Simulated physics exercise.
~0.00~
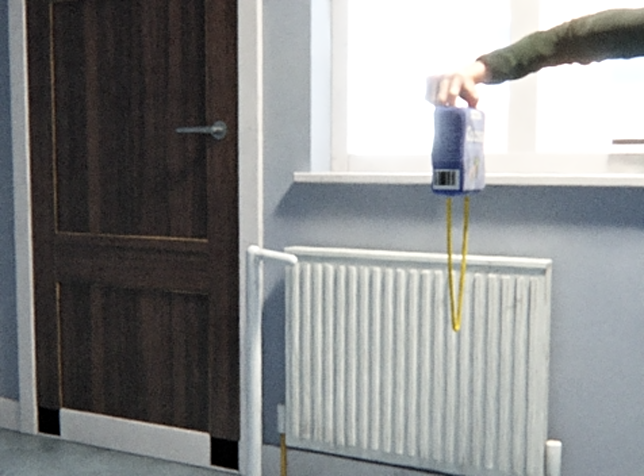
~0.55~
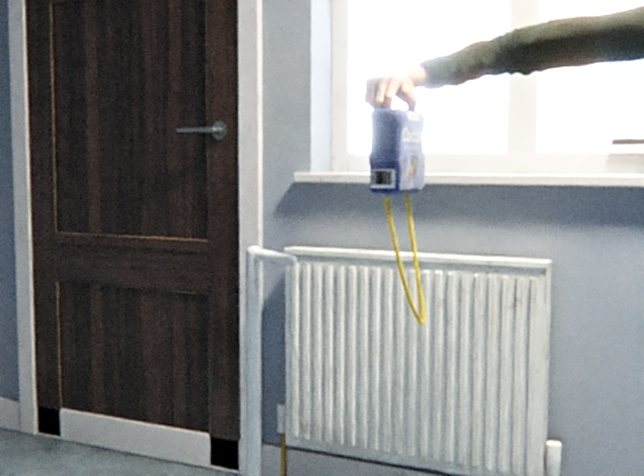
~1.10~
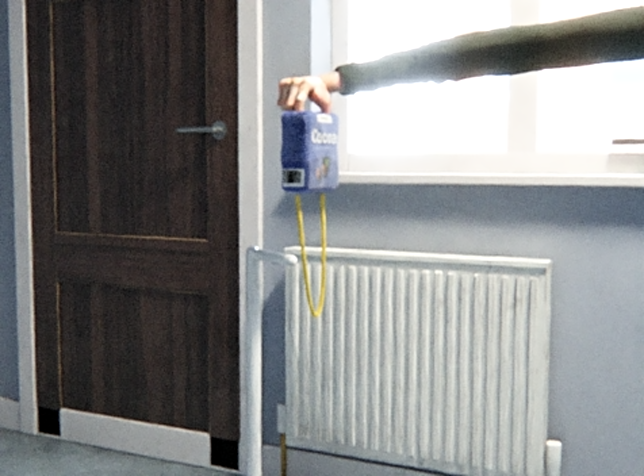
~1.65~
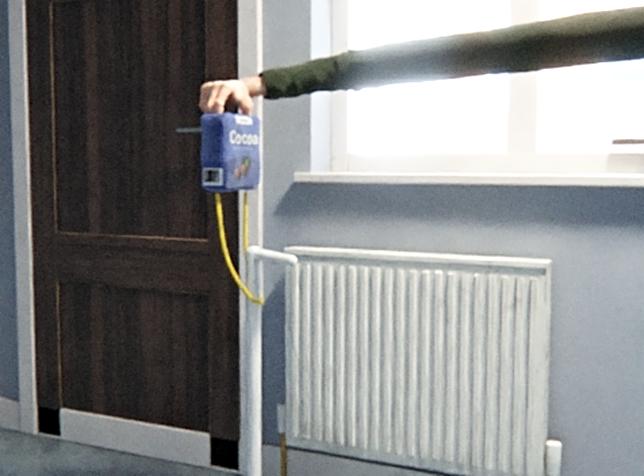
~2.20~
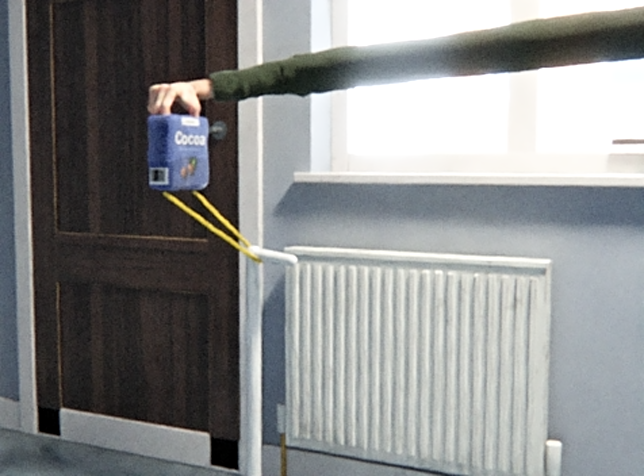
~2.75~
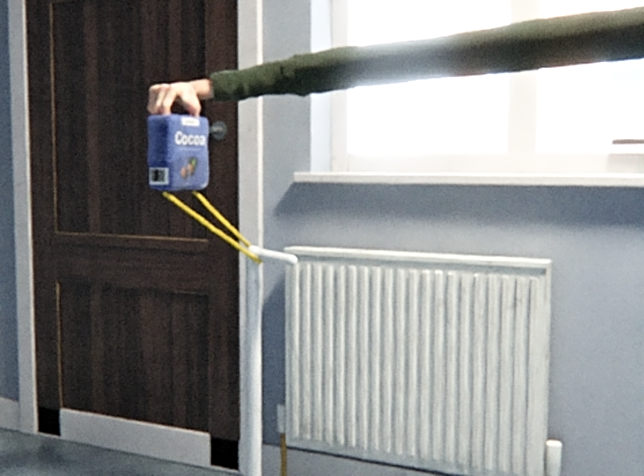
At the start, a hand reaching in from the right holds a blue pouch labelled as cocoa in front of a bright window, with a yellow loop hanging beneath it. The hand carries the pouch left at a steady height, above a white radiator and towards a white post with a sideways hook, near a dark door. As the pouch passes over the post, the trailing loop meets it. The loop pulls tight at a slant round the post, and the pouch is jerked back. Finally, the hand stops, still gripping the upright pouch in front of the door, caught by its loop.
